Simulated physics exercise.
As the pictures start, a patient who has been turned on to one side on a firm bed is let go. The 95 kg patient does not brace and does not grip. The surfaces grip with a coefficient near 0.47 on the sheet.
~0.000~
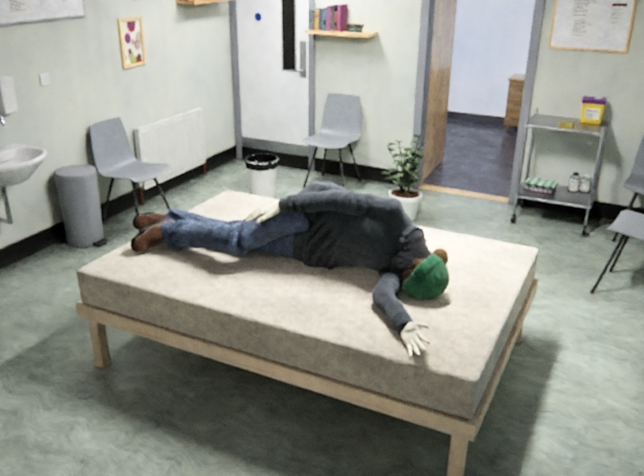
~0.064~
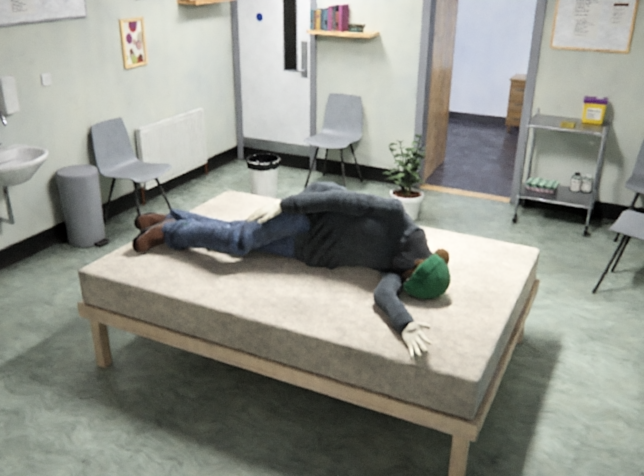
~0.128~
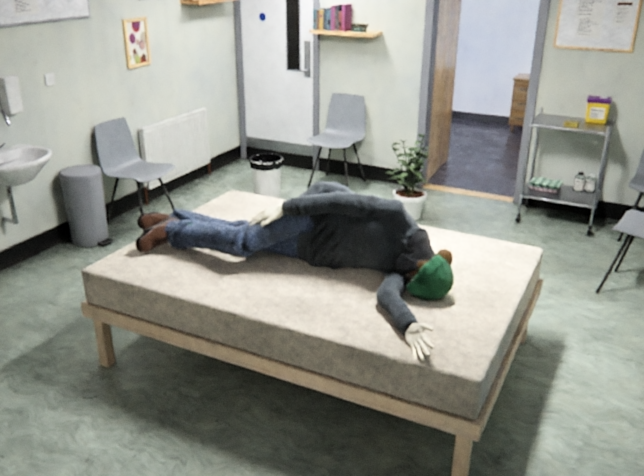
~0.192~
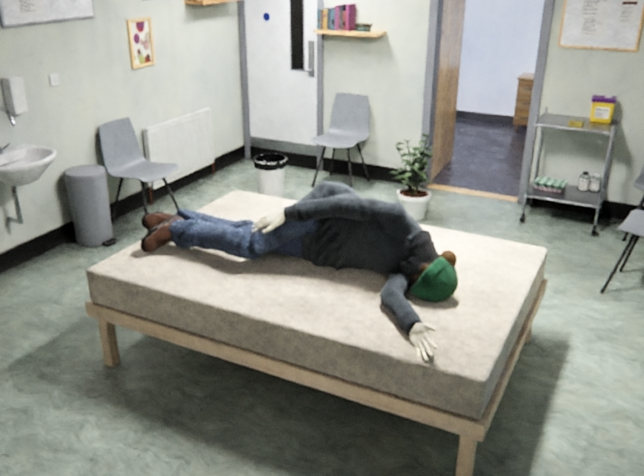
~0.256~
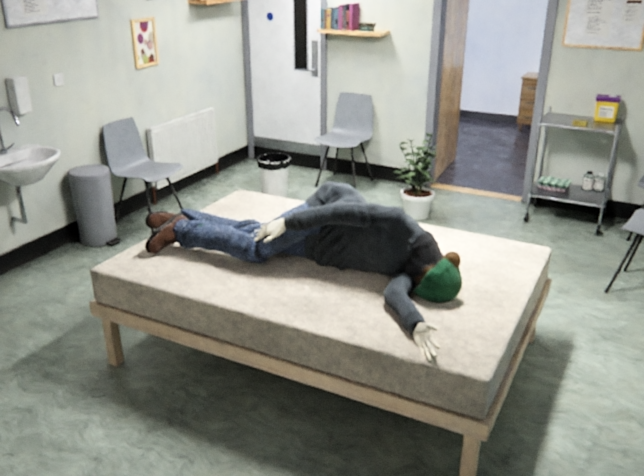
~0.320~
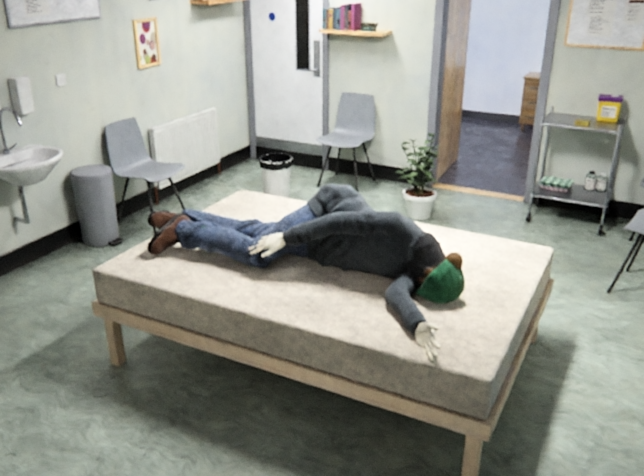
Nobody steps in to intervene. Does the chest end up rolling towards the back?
No, it goes the other way, face-wards.
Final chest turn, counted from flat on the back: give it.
Turn from flat on the back: About 160°.
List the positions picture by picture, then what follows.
The first frame shows chest (390, 238); turn of the shoulders 105°.
The second frame shows chest (391, 238); turn of the shoulders 105°.
The third frame shows chest (394, 239); turn of the shoulders 105°.
The fourth frame shows chest (398, 241); turn of the shoulders 110°.
The fifth frame shows chest (400, 244); turn of the shoulders 115°.
The sixth frame shows chest (402, 246); turn of the shoulders 120°.
After 0.54 s the chest is turned 135° from lying flat on the back, near (399, 250) in the last picture's view.
After 0.94 s the chest is turned 150° from lying flat on the back, near (395, 252) in the last picture's view.
After 1.54 s the chest is turned 155° from lying flat on the back, near (393, 255) in the last picture's view.
At rest, 3.4 s, chest rolls forwards.
